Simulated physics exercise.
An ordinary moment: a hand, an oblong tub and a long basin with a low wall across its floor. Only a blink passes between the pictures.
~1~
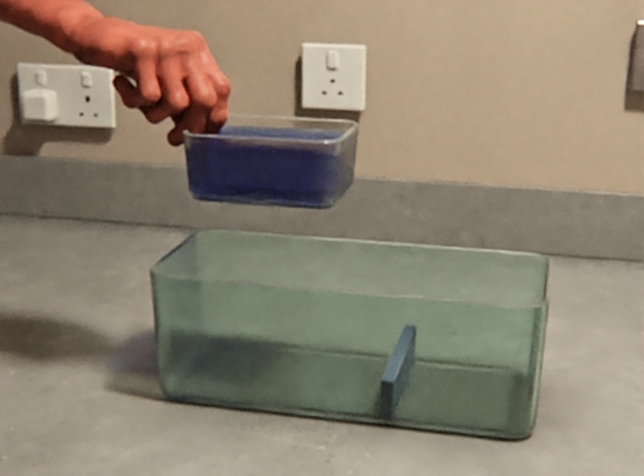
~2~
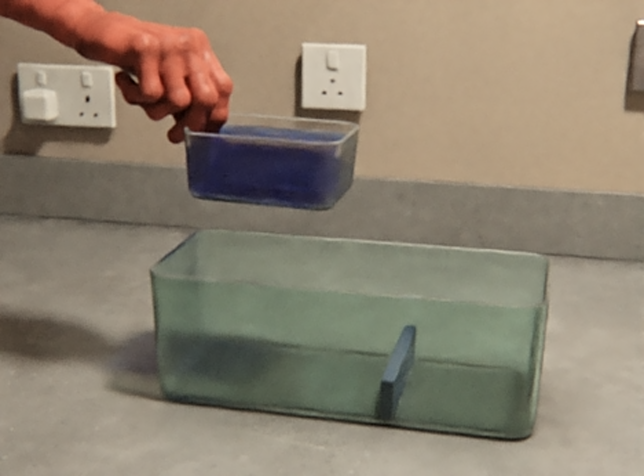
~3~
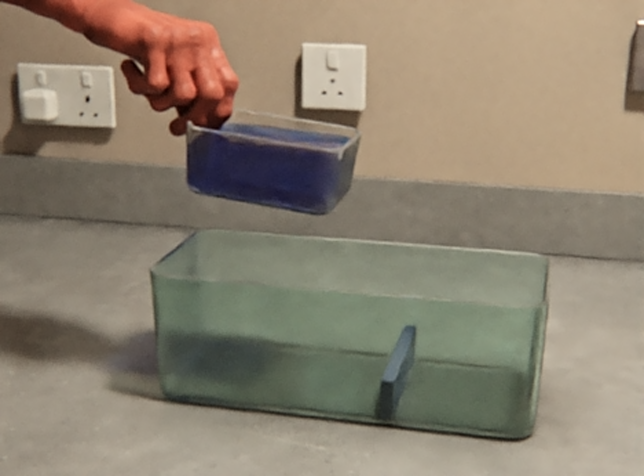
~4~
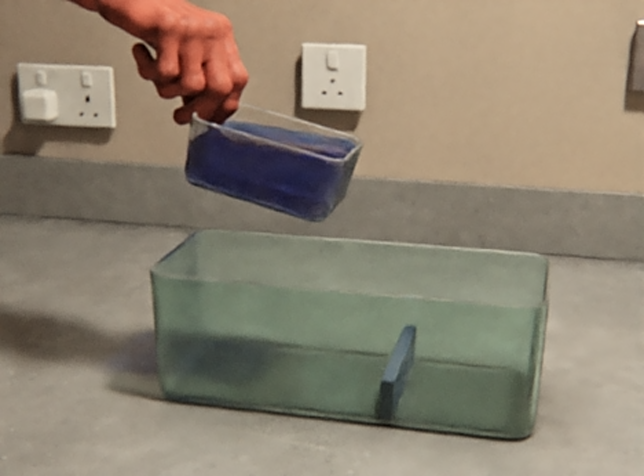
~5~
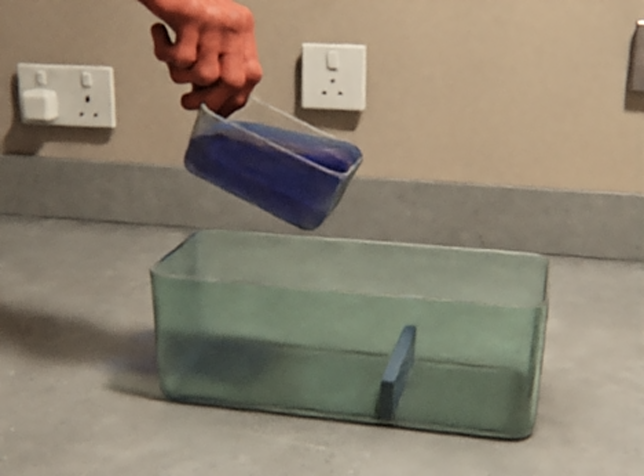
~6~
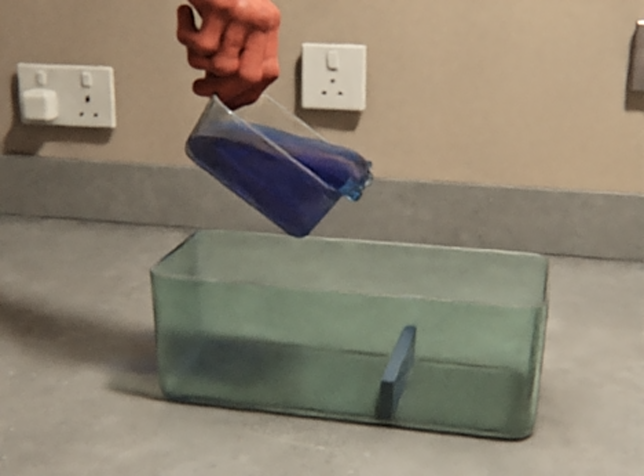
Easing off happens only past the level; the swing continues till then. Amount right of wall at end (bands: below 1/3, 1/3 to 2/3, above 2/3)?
Middle of three bands.
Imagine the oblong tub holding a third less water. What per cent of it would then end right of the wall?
Close to 20 per cent.
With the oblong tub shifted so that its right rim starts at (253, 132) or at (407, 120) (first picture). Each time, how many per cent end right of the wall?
Close to 10 in a hundred, then close to 65 in a hundred.
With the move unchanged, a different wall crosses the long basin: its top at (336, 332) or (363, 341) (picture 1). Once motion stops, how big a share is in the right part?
About 85 per cent, then about 75 per cent.
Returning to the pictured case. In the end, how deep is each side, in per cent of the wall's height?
It settles around 30 on the left side and around 40 on the right side.
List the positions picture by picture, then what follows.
The first frame shows tilt 0°; pouring edge (349, 134); surface from (204, 133) to (348, 142); the long basin's rim runs from (174, 252) to (549, 282); the wall's top is at (400, 353).
The second frame shows tilt 2°; pouring edge (350, 136); surface from (205, 133) to (348, 143).
The third frame shows tilt 6°; pouring edge (351, 143); surface from (206, 130) to (350, 145).
The fourth frame shows tilt 14°; pouring edge (353, 153); surface from (207, 129) to (353, 149).
The fifth frame shows tilt 24°; pouring edge (354, 168); surface from (207, 128) to (358, 159); 2 per cent is over the edge.
The sixth frame shows tilt 35°; pouring edge (351, 183); surface from (207, 127) to (342, 163); 9 per cent is over the edge.
A moment on, the tilt is 100° and 9 per cent is still to pour, 35 is left of the wall and 39 right of it.
Next, the tilt is 108° and 1 per cent is still to pour, 51 is left of the wall and 42 right of it.
Then the tilt is 108° and 0 per cent is still to pour, 54 is left of the wall and 42 right of it.
Later the tilt is 108° and 0 per cent is still to pour, 56 is left of the wall and 42 right of it.
In the end 56 per cent lies left of the wall, 42 right of it and 2 outside.
